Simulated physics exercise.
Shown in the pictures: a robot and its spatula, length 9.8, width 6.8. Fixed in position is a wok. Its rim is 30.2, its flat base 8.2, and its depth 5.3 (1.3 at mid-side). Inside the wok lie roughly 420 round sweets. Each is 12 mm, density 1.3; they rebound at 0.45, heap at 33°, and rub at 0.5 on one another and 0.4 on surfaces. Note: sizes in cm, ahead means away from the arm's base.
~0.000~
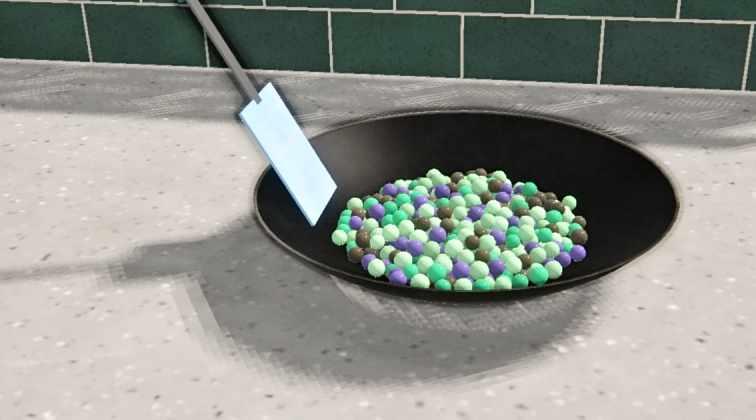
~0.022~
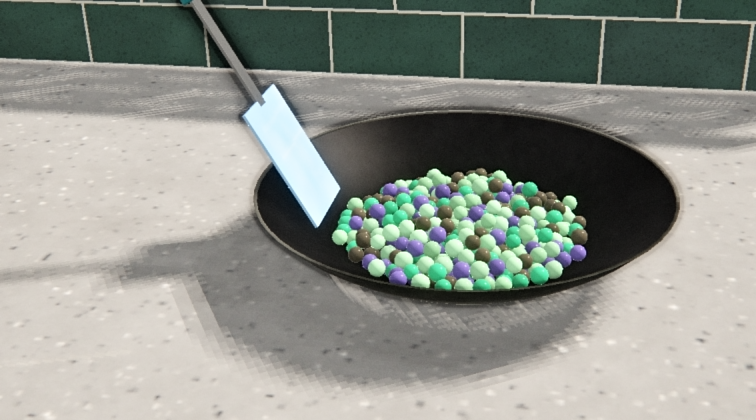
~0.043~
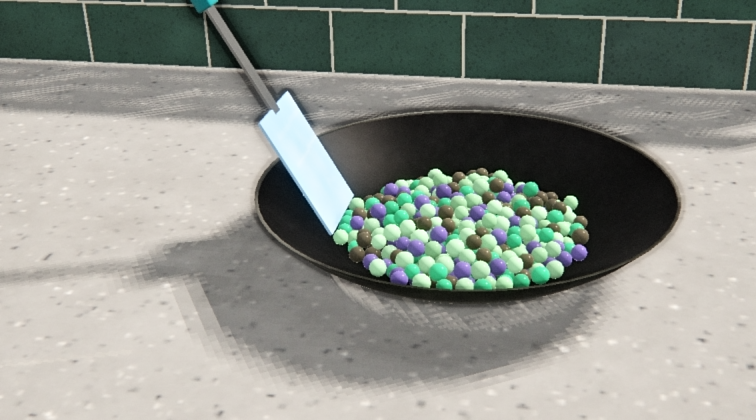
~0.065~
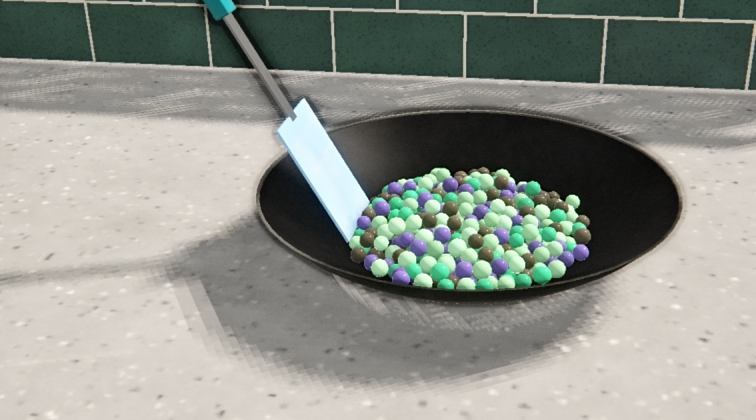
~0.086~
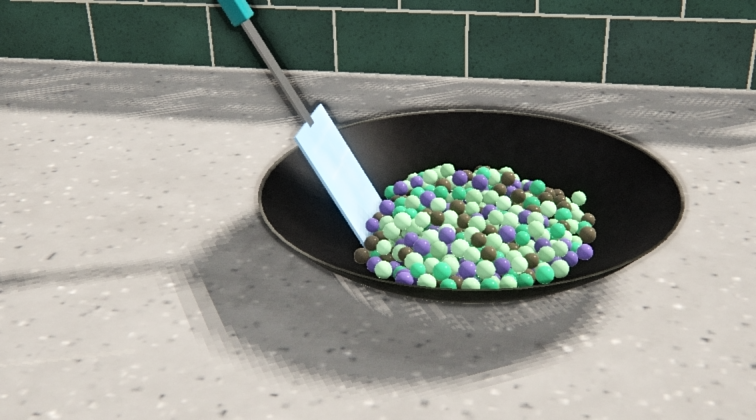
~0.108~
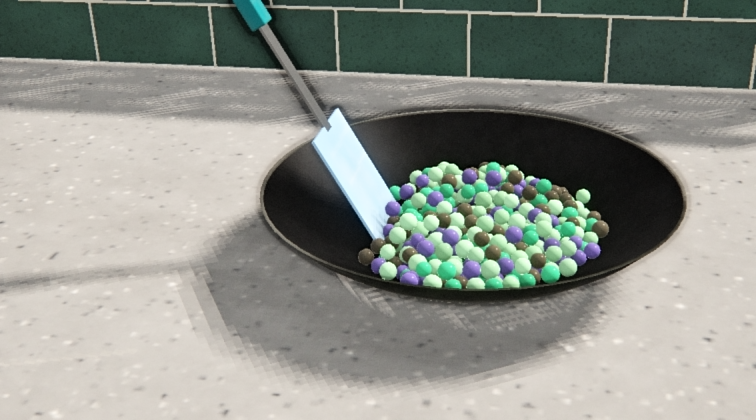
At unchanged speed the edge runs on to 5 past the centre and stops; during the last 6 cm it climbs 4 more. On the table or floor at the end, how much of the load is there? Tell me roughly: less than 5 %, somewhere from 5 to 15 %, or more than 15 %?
Less than 5 %.
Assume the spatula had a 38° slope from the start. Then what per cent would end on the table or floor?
My guess is close to 0 per cent.
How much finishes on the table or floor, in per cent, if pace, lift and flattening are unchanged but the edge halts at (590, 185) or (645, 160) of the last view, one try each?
5 % and 20 %.
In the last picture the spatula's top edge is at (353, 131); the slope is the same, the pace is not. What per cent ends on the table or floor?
I'd say around 0 per cent.
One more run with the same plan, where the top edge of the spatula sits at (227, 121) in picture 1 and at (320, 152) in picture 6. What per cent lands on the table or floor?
Roughly 0 %.
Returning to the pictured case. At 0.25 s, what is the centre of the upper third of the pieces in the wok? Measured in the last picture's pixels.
Roughly pixel (554, 209).
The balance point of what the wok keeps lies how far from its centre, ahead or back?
Offset: About 4.5 cm, ahead.
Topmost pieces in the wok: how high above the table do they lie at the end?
Some 6.0 cm above the table.
After 0.18 s, sloping 60°, highest piece 4 above the table; 415 in the wok.
After 0.25 s, sloping 60°, highest piece 5 above the table; 415 in the wok.
After 0.49 s, sloping 60°, highest piece 6 above the table; 415 in the wok.
After 1.54 s, sloping 60°, highest piece 5 above the table; 414 in the wok, 1 on the table or floor.
At rest, 414 in the wok, 1 on the table or floor. That is 0 % on the table or floor.
